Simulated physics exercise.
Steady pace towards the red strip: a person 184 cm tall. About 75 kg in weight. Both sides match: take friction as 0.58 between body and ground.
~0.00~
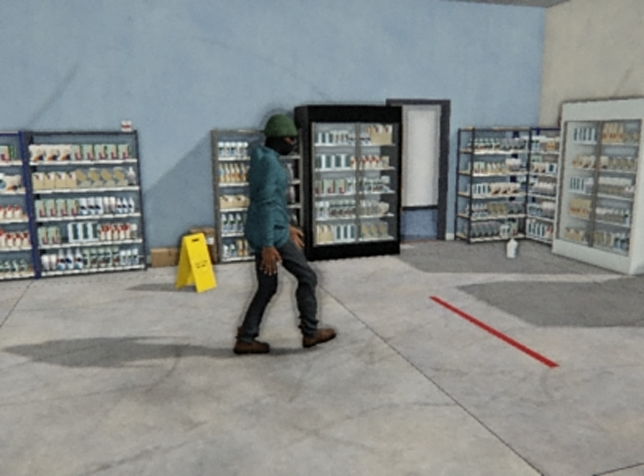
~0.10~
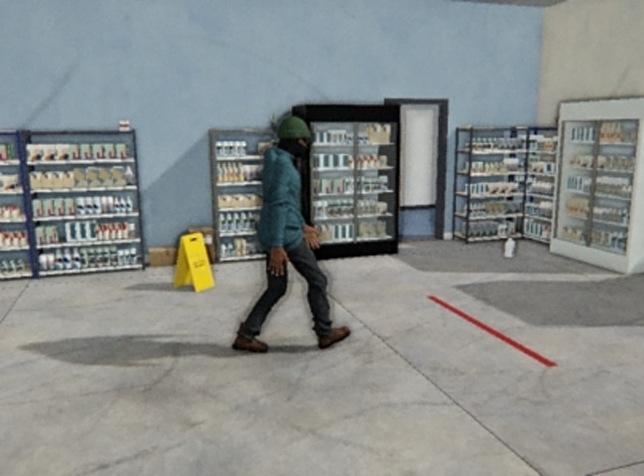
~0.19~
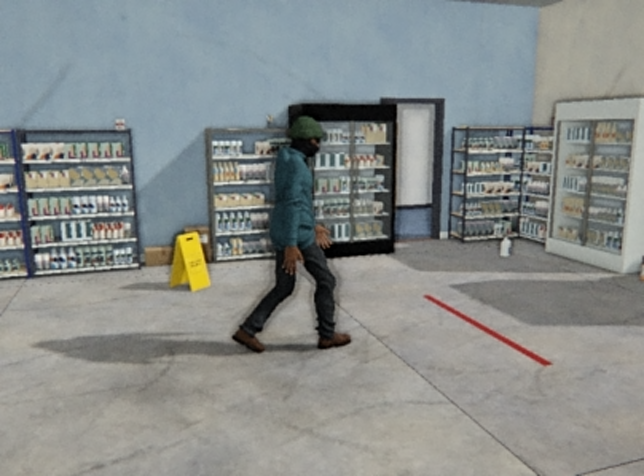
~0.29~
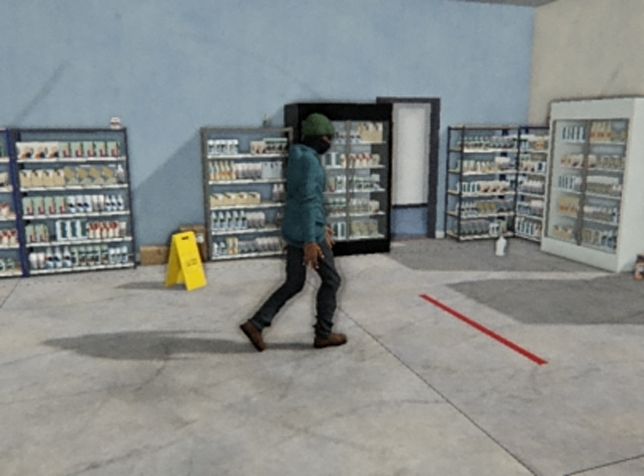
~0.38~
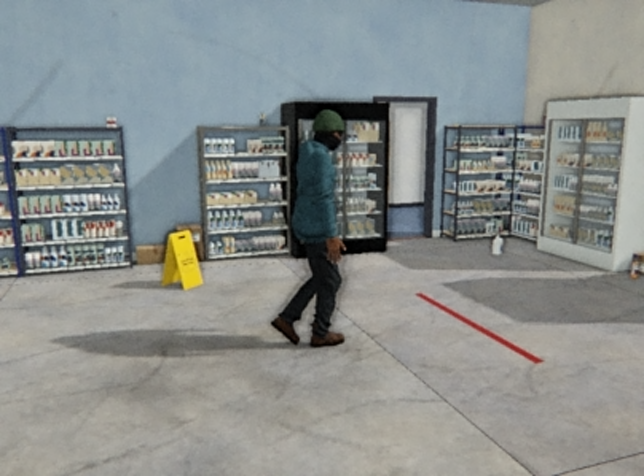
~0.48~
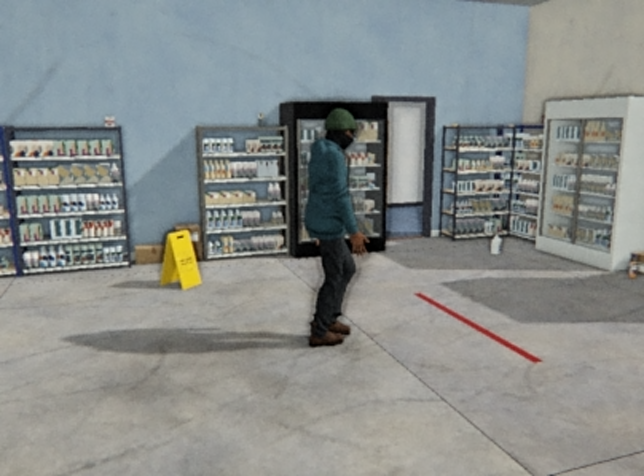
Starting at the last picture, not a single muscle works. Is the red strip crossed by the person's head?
It does not make it over.
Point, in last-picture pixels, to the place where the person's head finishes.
It comes to rest near pixel (373, 285).
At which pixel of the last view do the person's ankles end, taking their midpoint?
Roughly (361, 321).
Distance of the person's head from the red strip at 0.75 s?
Some 100 cm short of it.
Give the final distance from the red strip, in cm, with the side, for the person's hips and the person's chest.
Person's hips: 100 cm short; person's chest: 90 cm short.
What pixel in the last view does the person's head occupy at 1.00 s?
It would be at about (402, 246) then.
After 0.75 s the person's head is 98 cm short of the red strip, near (369, 176) in the last picture's view.
After 1.00 s the person's head is 63 cm short of the red strip, near (402, 246) in the last picture's view.
After 1.30 s the person's head is 62 cm short of the red strip, near (393, 281) in the last picture's view.
At rest, 3.2 s, person's hips stop short of the red strip; person's head stops short of the red strip; person's chest stops short of the red strip.
